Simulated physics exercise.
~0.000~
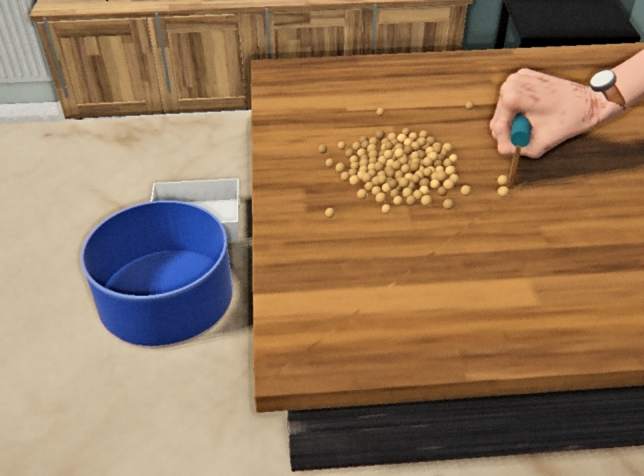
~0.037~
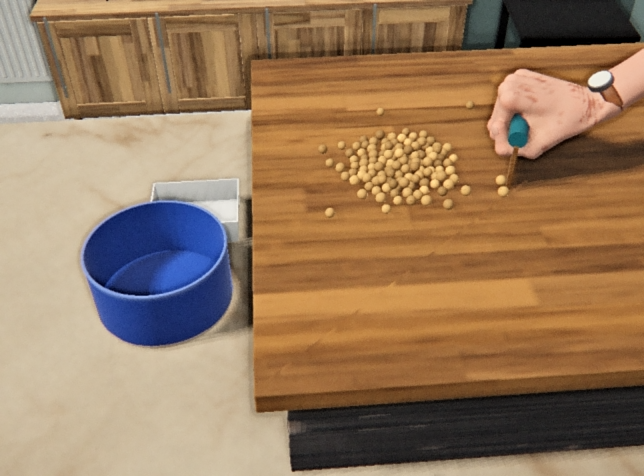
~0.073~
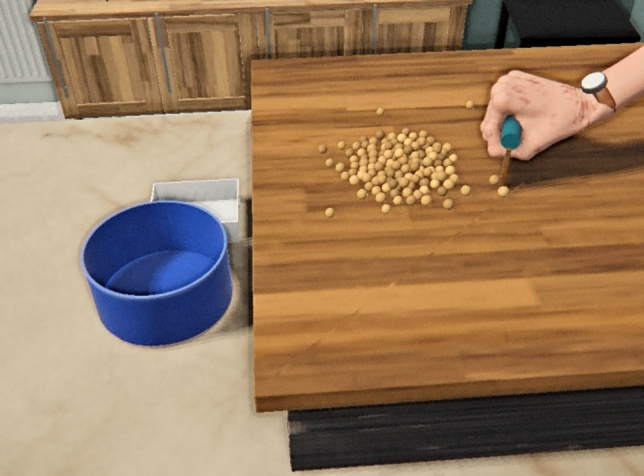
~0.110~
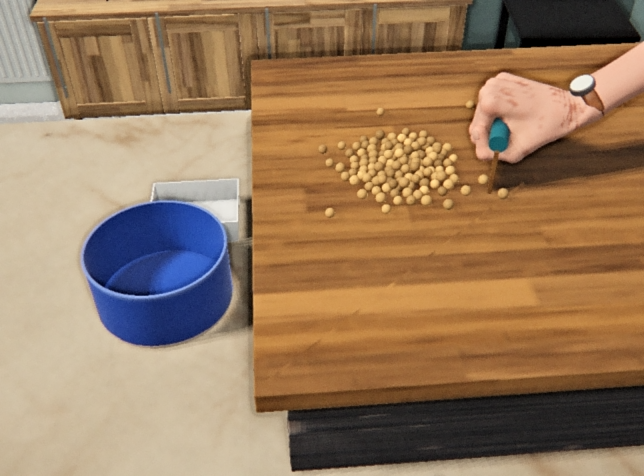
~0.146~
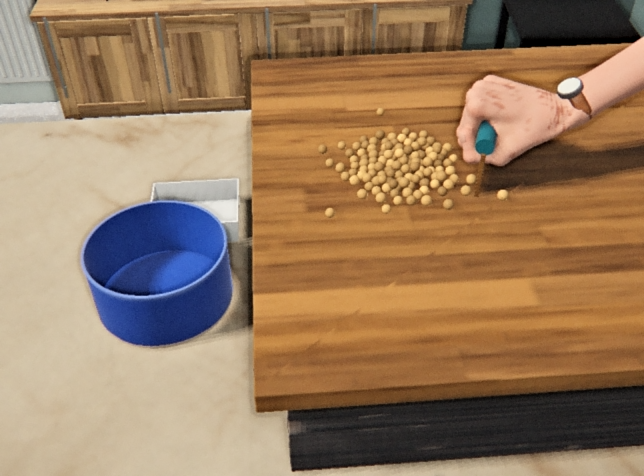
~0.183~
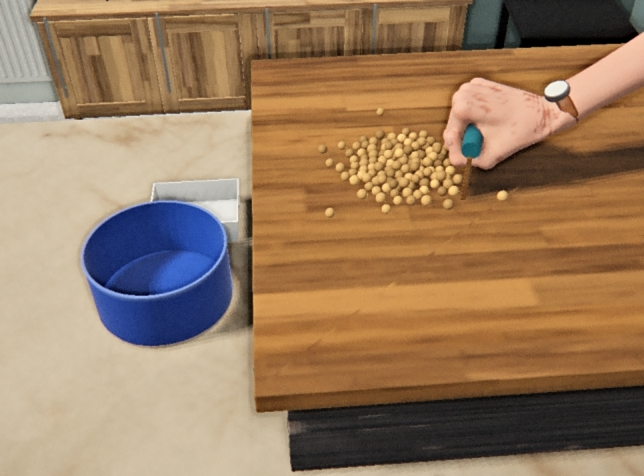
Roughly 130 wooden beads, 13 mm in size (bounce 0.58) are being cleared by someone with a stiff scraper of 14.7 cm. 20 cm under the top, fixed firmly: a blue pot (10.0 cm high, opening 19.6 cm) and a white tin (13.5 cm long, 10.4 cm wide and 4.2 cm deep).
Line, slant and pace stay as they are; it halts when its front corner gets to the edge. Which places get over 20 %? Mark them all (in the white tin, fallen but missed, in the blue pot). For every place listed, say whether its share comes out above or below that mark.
White tin - below, fallen but missed - above, blue pot - below.
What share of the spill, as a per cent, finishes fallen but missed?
It works out to roughly 40 percent.
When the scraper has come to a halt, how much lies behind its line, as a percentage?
Some 45 percent.
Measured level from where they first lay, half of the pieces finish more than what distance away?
That works out to about 16 centimetres.
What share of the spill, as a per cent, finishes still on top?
Close to 55 in a hundred.
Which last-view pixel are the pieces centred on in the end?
Centre point: Approx. (277, 154) px.
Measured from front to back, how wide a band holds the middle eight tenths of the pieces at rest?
It spans about 26 cm.
Then, at 0.46 s, scraper 21 cm from its start, spill 19 cm wide; still on top 100 %.
After 0.73 s, scraper 34 cm from its start, spill 24 cm wide; off the edge, not caught 5 %, still on top 95 %.
After 0.96 s, scraper 34 cm from its start, spill 28 cm wide; blue pot 5 %, off the edge, not caught 35 %, still on top 60 %.
At rest (2.1 s), blue pot 5 %, white tin 0 %, fallen but missed 40 %, still on top 55 %.
